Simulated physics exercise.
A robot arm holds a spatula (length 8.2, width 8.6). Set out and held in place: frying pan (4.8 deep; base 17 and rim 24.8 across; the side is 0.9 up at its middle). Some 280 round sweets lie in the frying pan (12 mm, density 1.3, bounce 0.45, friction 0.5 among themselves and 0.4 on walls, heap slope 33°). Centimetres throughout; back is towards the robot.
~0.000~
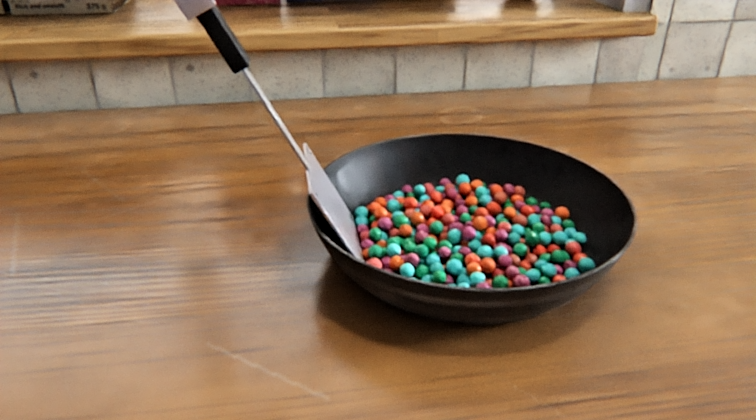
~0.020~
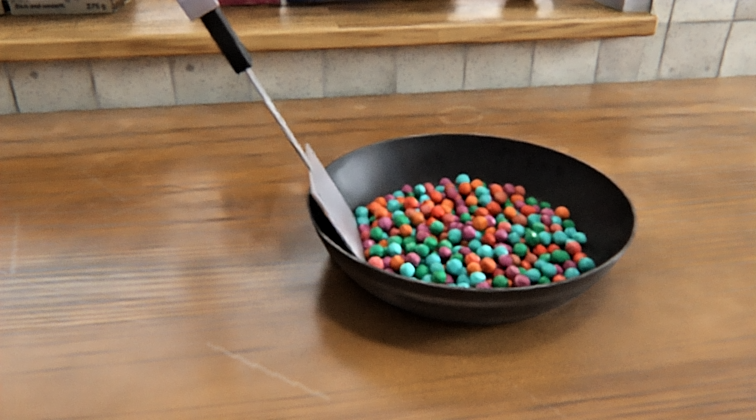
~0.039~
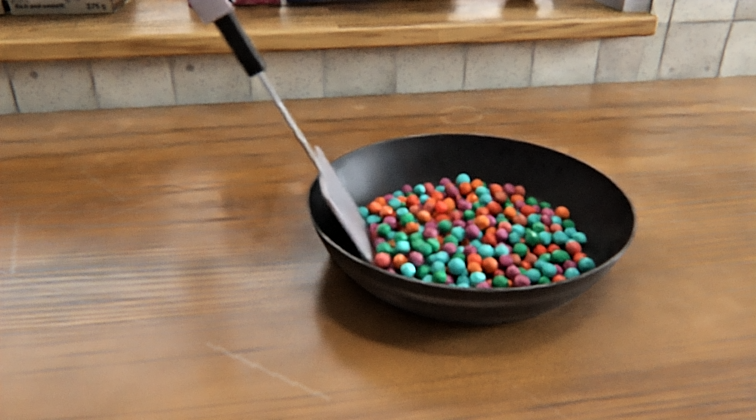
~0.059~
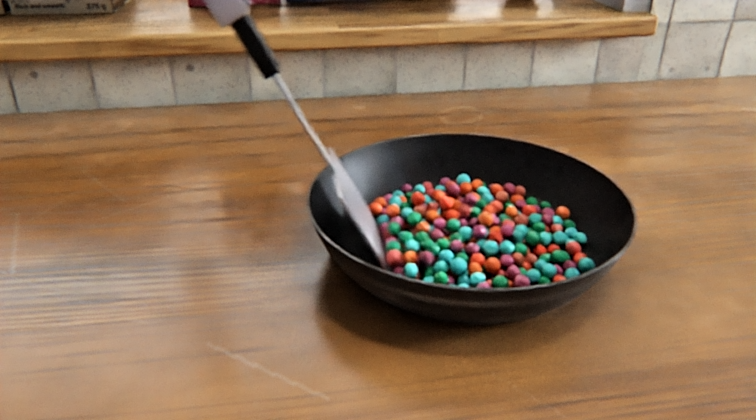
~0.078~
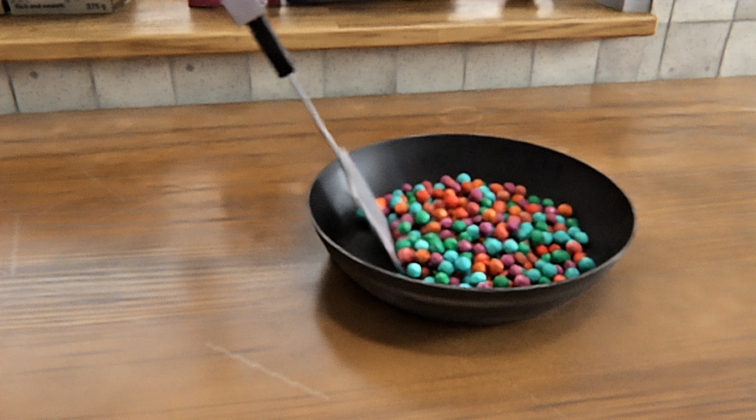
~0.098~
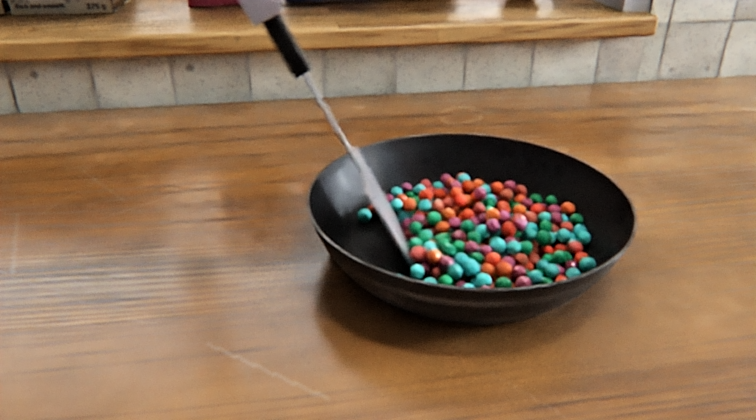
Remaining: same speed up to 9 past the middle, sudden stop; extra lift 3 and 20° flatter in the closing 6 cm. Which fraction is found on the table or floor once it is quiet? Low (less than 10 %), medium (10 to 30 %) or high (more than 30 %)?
A low share, less than 10 %, ends on the table or floor.
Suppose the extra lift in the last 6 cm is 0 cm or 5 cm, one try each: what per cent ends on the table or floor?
About 5 and 5 per cent.
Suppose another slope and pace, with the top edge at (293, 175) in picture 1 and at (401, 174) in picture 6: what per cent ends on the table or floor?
About 20 per cent.
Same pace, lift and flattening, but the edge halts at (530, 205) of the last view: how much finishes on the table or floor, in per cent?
Some 0 per cent.
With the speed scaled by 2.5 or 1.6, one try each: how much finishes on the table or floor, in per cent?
About 25 and 20 per cent.
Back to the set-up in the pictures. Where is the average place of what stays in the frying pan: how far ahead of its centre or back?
About 4.5 cm ahead.
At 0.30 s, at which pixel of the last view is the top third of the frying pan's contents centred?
At about (551, 204).
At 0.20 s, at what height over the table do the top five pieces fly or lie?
Some 3 cm.
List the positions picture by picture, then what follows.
The first picture shows spatula top edge at (307, 166), sloping 63°; upper third of the load around (469, 232), from x 360 to 585, top at y 180; 275 in the frying pan.
The second picture shows spatula top edge at (310, 166), sloping 63°; upper third of the load around (469, 233), from x 360 to 585, top at y 180.
The third picture shows spatula top edge at (321, 169), sloping 63°; upper third of the load around (465, 230), from x 360 to 585, top at y 180.
The fourth picture shows spatula top edge at (334, 170), sloping 63°; upper third of the load around (472, 229), from x 360 to 585, top at y 180.
The fifth picture shows spatula top edge at (347, 169), sloping 63°; upper third of the load around (475, 228), from x 365 to 585, top at y 180.
The sixth picture shows spatula top edge at (361, 169), sloping 63°; upper third of the load around (482, 227), from x 365 to 590, top at y 180; 275 in the frying pan.
After 0.20 s, sloping 63°, highest piece 4 above the table; 275 in the frying pan.
After 0.30 s, sloping 55°, highest piece 5 above the table; 275 in the frying pan.
After 0.55 s, sloping 43°, highest piece 6 above the table; 257 in the frying pan, 15 on the table or floor, 3 on the blade or in flight.
After 1.60 s, sloping 43°, highest piece 5 above the table; 257 in the frying pan, 18 on the table or floor.
At rest, 257 in the frying pan, 18 on the table or floor. That is 7 % on the table or floor.
